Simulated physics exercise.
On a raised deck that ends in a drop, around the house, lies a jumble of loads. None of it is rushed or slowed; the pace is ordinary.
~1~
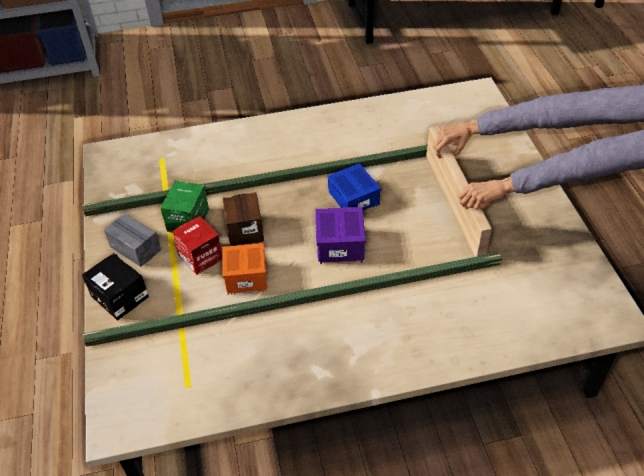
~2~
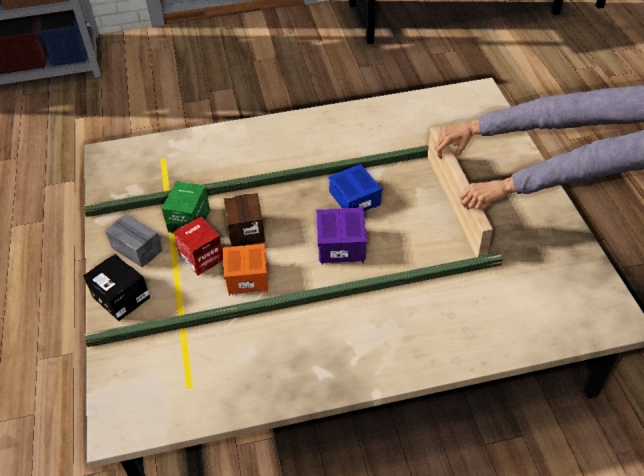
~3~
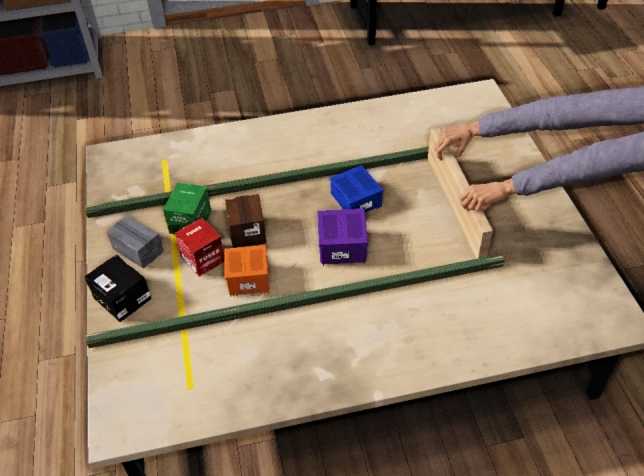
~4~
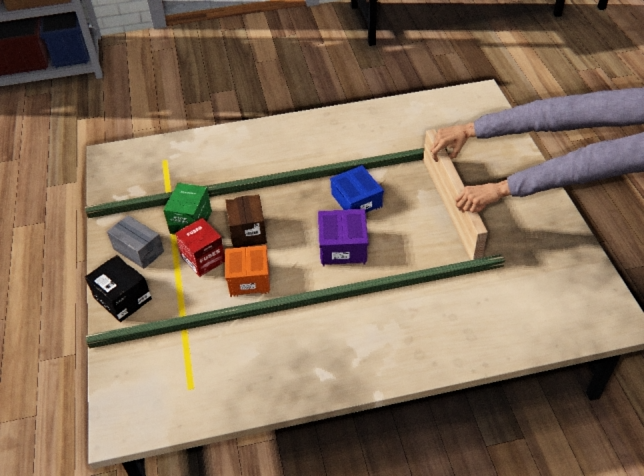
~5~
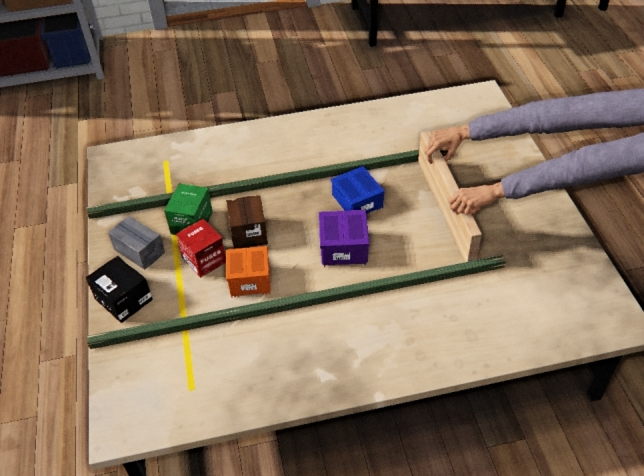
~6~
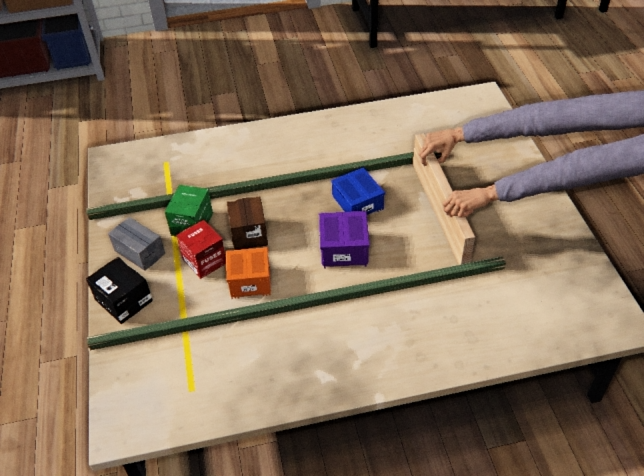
A wooden plank held by two hands slid slightly to the left between two green rails, while the eight colored boxes scattered on the table ahead of it, some near a yellow line, stayed put.
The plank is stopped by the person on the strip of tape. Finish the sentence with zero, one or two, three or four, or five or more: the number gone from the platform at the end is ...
The number gone from the platform at the end is one or two.
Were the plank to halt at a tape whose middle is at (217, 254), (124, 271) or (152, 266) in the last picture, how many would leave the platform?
In order: 0, 6 and 5.
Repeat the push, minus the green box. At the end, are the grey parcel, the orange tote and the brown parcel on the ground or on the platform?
Obs.: Grey parcel does drop, orange tote is not lost, brown parcel is not lost.
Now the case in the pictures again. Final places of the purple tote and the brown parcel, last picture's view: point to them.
The purple tote finishes at (153, 278); the brown parcel finishes at (117, 252).
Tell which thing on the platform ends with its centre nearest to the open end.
The red box is the one.
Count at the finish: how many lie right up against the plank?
That makes 2.
Soon after, none off yet; black parcel at rest near (120, 290); grey parcel at rest near (137, 243); green box at rest near (189, 212).
After that, none off yet; black parcel at rest near (120, 290); grey parcel at rest near (137, 243); green box displaced a little near (182, 213).
In the end, the number that fall off is one or two; gone, grey parcel and black parcel.
